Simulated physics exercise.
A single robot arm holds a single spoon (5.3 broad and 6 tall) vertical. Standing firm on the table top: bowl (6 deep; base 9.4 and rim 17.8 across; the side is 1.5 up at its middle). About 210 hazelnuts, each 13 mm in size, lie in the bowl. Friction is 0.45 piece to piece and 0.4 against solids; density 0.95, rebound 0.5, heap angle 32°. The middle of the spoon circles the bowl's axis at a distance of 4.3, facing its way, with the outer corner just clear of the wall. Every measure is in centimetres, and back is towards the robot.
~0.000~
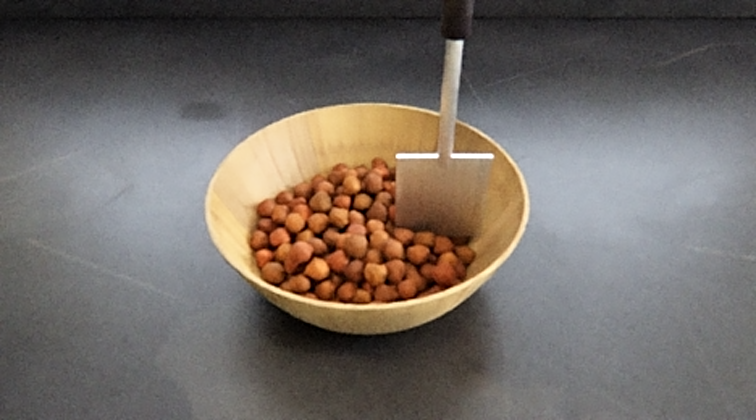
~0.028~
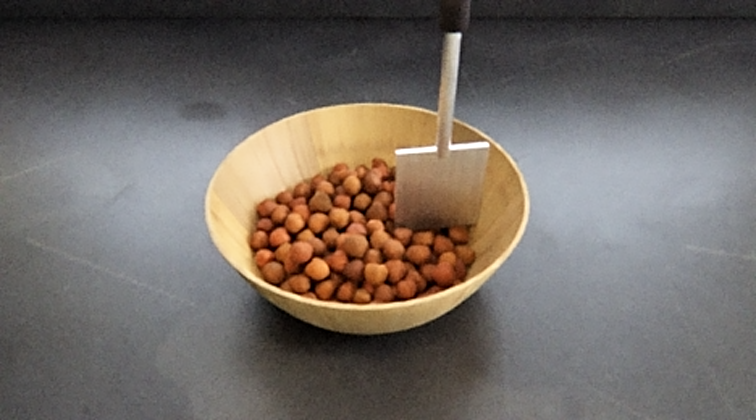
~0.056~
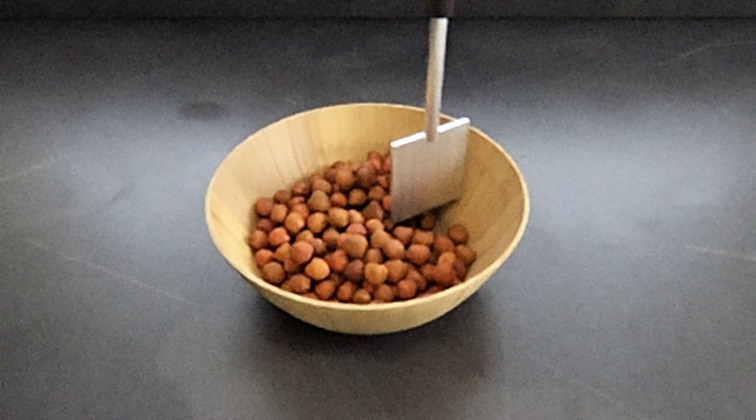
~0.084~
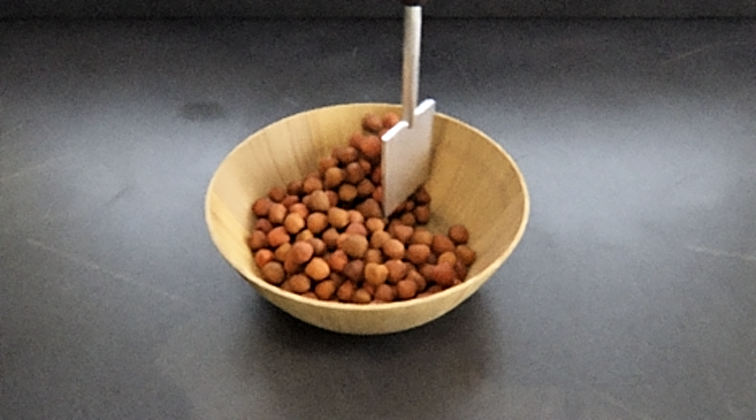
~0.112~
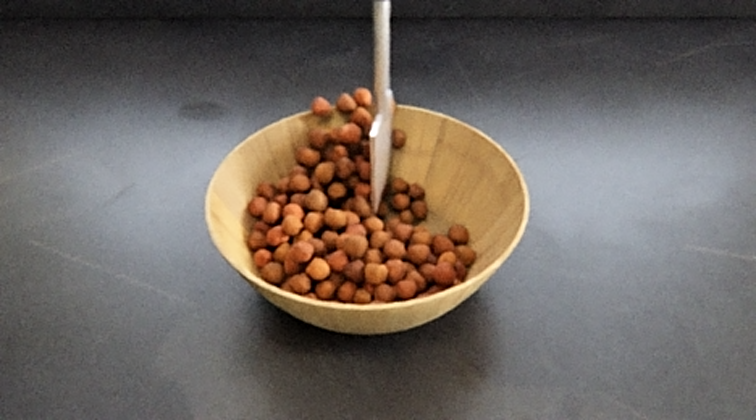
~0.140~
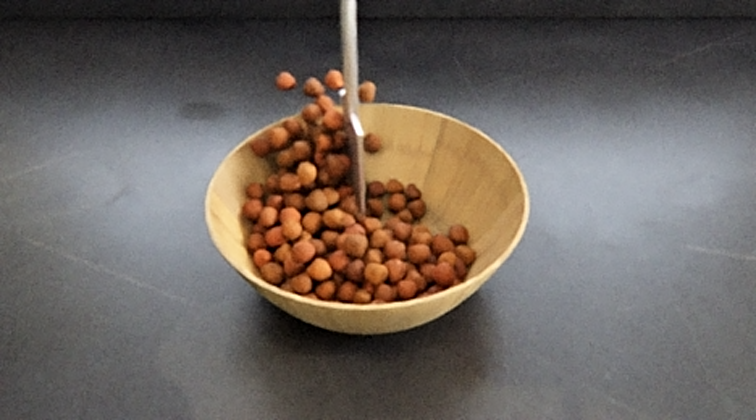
A flat metal spatula-like tool on a thin rod sweeps from the right side of a pale wooden bowl around toward the back and left, turning edge-on as it goes. The bowl, full of reddish-brown round nuts, sits on a dark grey tabletop seen from above at an angle by a still camera. The nuts pile up ahead of the blade, and a few rise above the back rim.
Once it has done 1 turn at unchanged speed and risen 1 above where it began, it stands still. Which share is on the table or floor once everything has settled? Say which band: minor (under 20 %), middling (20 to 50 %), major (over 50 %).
Band: Middling.
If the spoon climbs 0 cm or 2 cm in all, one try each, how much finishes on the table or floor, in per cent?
Roughly 30 percent, then roughly 15 percent.
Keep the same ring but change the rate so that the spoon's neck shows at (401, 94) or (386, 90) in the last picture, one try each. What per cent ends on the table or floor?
Roughly 10 and 15 percent, in that order.
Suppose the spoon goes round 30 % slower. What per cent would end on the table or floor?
I'd say close to 15 %.
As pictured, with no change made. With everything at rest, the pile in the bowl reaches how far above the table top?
Around 5.0 cm above the table.
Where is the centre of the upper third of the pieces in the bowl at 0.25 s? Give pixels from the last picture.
Upper-third centre: Approx. (283, 246) px.
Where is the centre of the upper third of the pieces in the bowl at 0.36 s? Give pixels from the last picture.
Centre estimate: (439, 258).
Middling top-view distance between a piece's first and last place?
Around 6 cm.
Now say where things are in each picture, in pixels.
Spoon neck at (447, 133), 0° round; upper third of the load around (355, 219), from x 260 to 465, top at y 165; 213 in the bowl, in the first picture.
Spoon neck at (445, 125), 9° round; upper third of the load around (355, 219), from x 260 to 465, top at y 165, in the second picture.
Spoon neck at (432, 109), 31° round; upper third of the load around (358, 209), from x 260 to 465, top at y 155, in the third picture.
Spoon neck at (410, 96), 55° round; upper third of the load around (353, 196), from x 260 to 465, top at y 120, in the fourth picture.
Spoon neck at (381, 89), 79° round; upper third of the load around (338, 186), from x 260 to 465, top at y 100, in the fifth picture.
Spoon neck at (351, 89), 104° round; upper third of the load around (314, 177), from x 255 to 465, top at y 80; 210 in the bowl, 3 in flight or on the tool, in the sixth picture.
By 0.25 s, 199° round, highest piece 10 above the table; 193 in the bowl, 3 on the table or floor, 17 in flight or on the tool.
By 0.36 s, 295° round, highest piece 9 above the table; 169 in the bowl, 20 on the table or floor, 24 in flight or on the tool.
By 0.62 s, 0° round, highest piece 5 above the table; 156 in the bowl, 57 on the table or floor.
By 1.32 s, 0° round, highest piece 5 above the table; 156 in the bowl, 57 on the table or floor.
Final count, 156 in the bowl, 57 on the table or floor. That is 27 % on the table or floor.
